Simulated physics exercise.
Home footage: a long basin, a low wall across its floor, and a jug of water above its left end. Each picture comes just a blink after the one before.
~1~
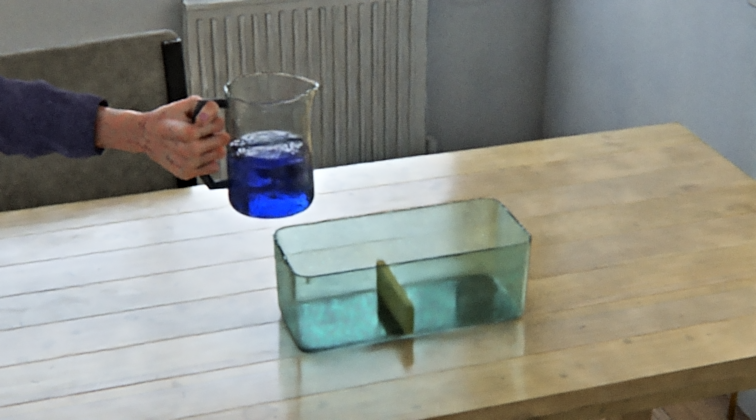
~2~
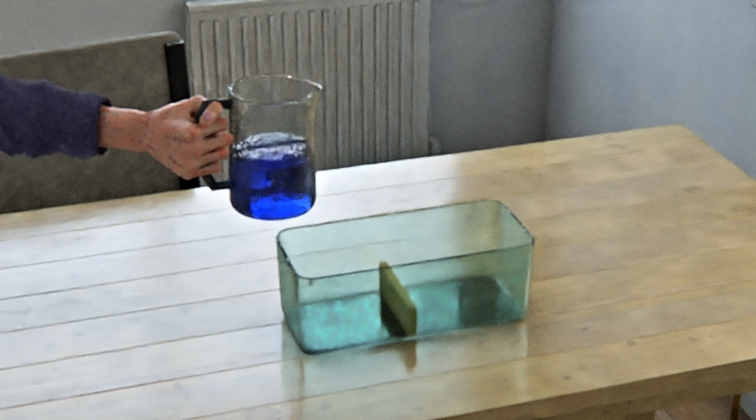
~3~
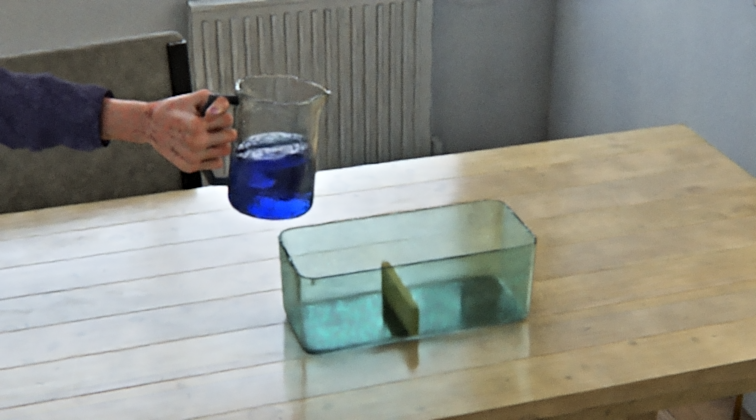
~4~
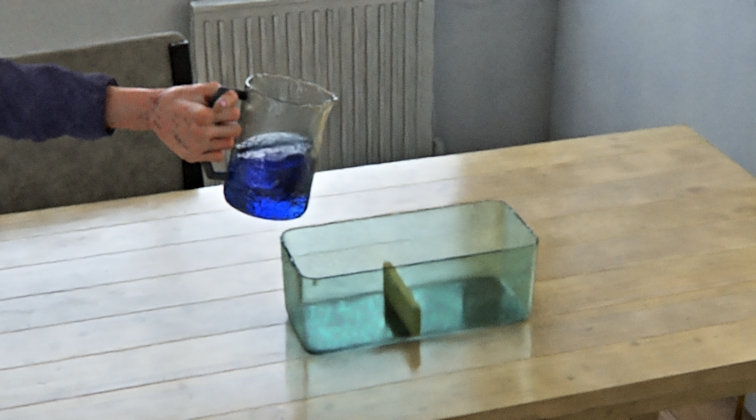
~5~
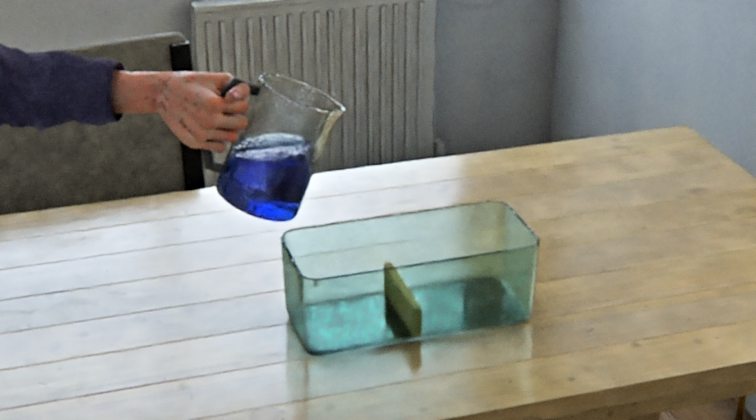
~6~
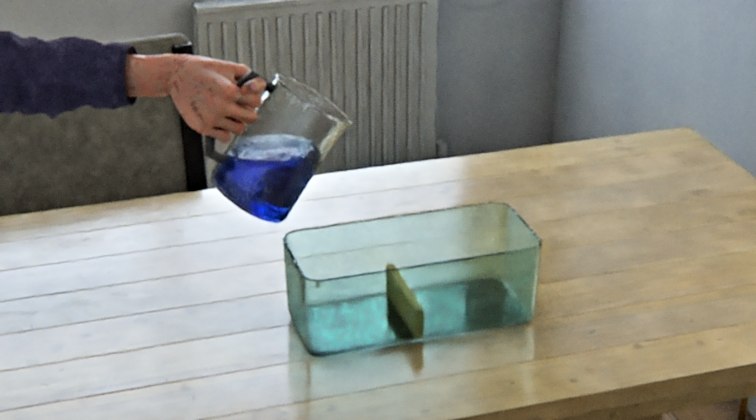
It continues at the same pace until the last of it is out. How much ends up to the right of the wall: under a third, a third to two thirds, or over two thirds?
The right of the wall is going to lack a full third.
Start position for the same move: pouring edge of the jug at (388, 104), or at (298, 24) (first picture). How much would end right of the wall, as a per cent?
Roughly 90 % and 10 %.
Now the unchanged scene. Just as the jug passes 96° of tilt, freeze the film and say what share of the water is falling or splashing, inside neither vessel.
Something close to 15 percent of it.
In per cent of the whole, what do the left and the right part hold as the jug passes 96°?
The left part holds 0 percent and the right part 0 percent.
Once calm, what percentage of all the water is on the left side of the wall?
85 % or thereabouts.
A moment on, the jug is tipped on its side and 86 per cent is still to pour, 0 is left of the wall and 0 right of it.
Next, the jug is tipped right over and 25 per cent is still to pour, 51 is left of the wall and 4 right of it.
Then the jug is tipped right over and 2 per cent is still to pour, 80 is left of the wall and 7 right of it.
Later the jug is tipped right over and 0 per cent is still to pour, 85 is left of the wall and 9 right of it.
Finally, 85 per cent lies left of the wall, 9 right of it and 5 outside.
